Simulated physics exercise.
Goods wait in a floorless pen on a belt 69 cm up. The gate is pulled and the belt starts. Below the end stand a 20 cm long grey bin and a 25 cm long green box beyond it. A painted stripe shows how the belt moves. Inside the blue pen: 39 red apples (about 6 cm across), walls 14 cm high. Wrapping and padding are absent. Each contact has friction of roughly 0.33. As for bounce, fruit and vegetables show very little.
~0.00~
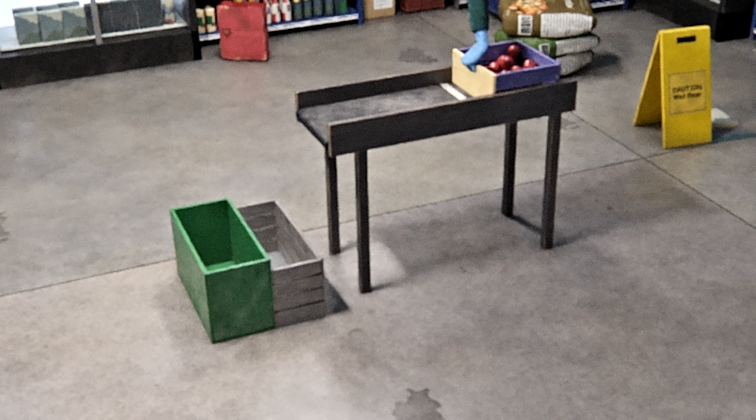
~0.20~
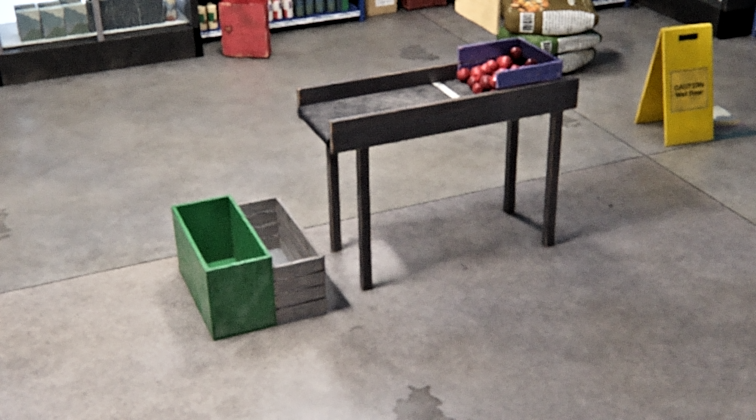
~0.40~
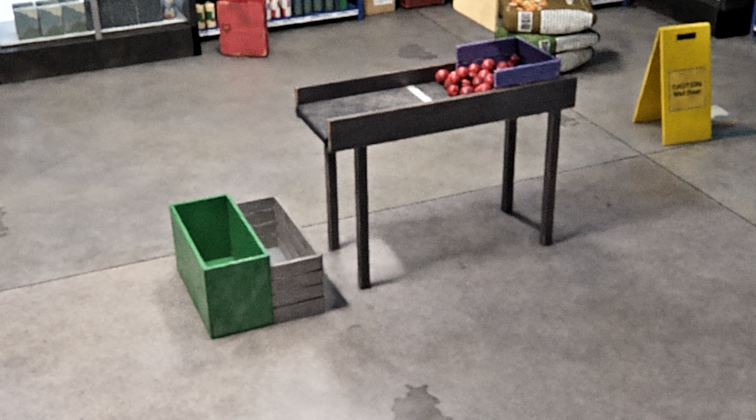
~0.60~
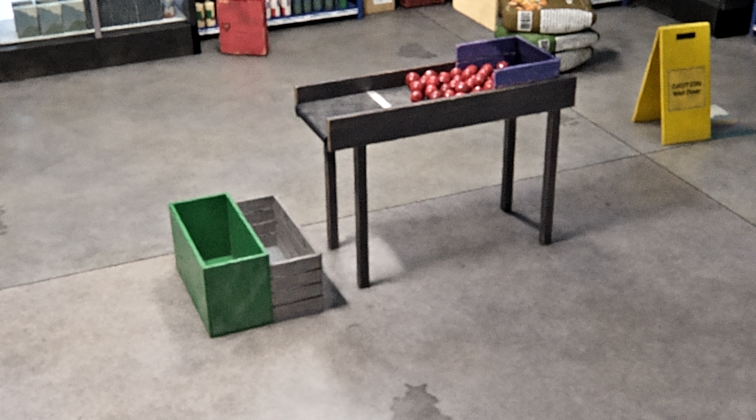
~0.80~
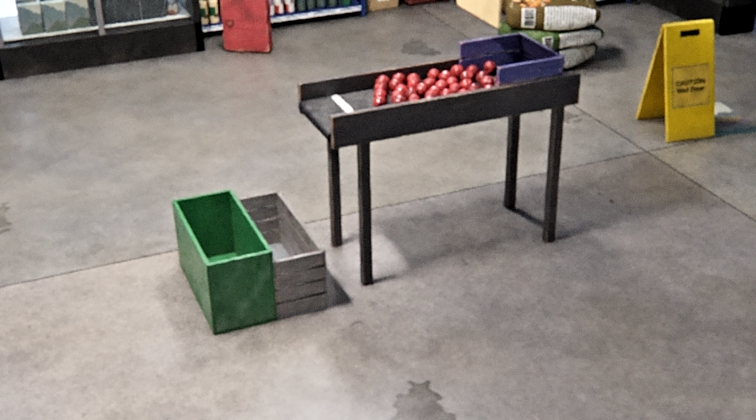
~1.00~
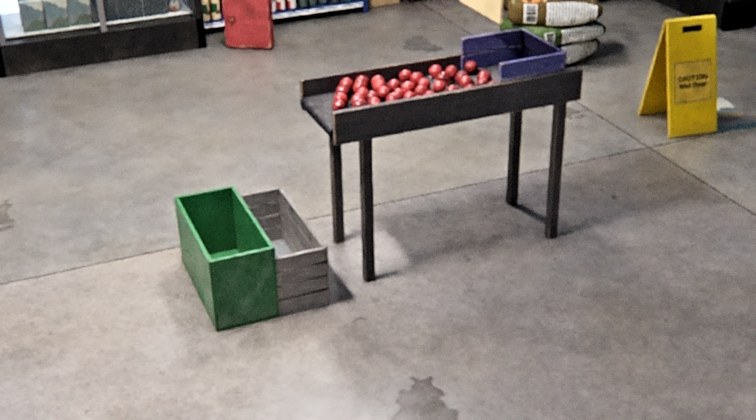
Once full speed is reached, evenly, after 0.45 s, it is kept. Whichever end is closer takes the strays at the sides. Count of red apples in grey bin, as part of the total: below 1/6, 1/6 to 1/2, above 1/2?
That place is bound to hold most of the load.
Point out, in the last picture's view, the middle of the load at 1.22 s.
Centre: Approx. (359, 101).
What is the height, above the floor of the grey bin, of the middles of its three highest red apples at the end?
That is close to 18 centimetres.
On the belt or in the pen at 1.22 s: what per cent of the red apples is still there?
Estimate: Some 85 %.
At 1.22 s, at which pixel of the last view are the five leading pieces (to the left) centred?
(302, 120).
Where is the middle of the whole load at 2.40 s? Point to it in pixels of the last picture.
I'd place it close to (285, 265) in the last view.
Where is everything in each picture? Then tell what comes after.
In the first frame (each is followed by its nearest rim corner in this view), blue pen, (495, 75); grey bin, (274, 269); 0 cm of belt gone by; none out.
Blue pen, (497, 72); 4 cm of belt gone by, in the second frame.
Blue pen, (495, 71); 15 cm of belt gone by; 10 out, the lowest apple at (454, 92), in the third frame.
Blue pen, (495, 70); 33 cm of belt gone by; 23 out, the lowest apple at (479, 93), in the fourth frame.
Blue pen, (498, 67); 50 cm of belt gone by; 31 out, the lowest apple at (435, 93), in the fifth frame.
Blue pen, (500, 63); grey bin, (279, 257); 67 cm of belt gone by; 36 out, the lowest apple at (399, 95), in the sixth frame.
After 1.22 s, 33 on the belt and 6 in the air.
After 1.50 s, 6 in the grey bin, 16 on the belt and 17 in the air.
After 1.90 s, 28 in the grey bin, 4 on the belt and 7 in the air.
Outcome (at 2.40 s), 39 in the grey bin. Asked share, 39 of 39, 100 per cent.
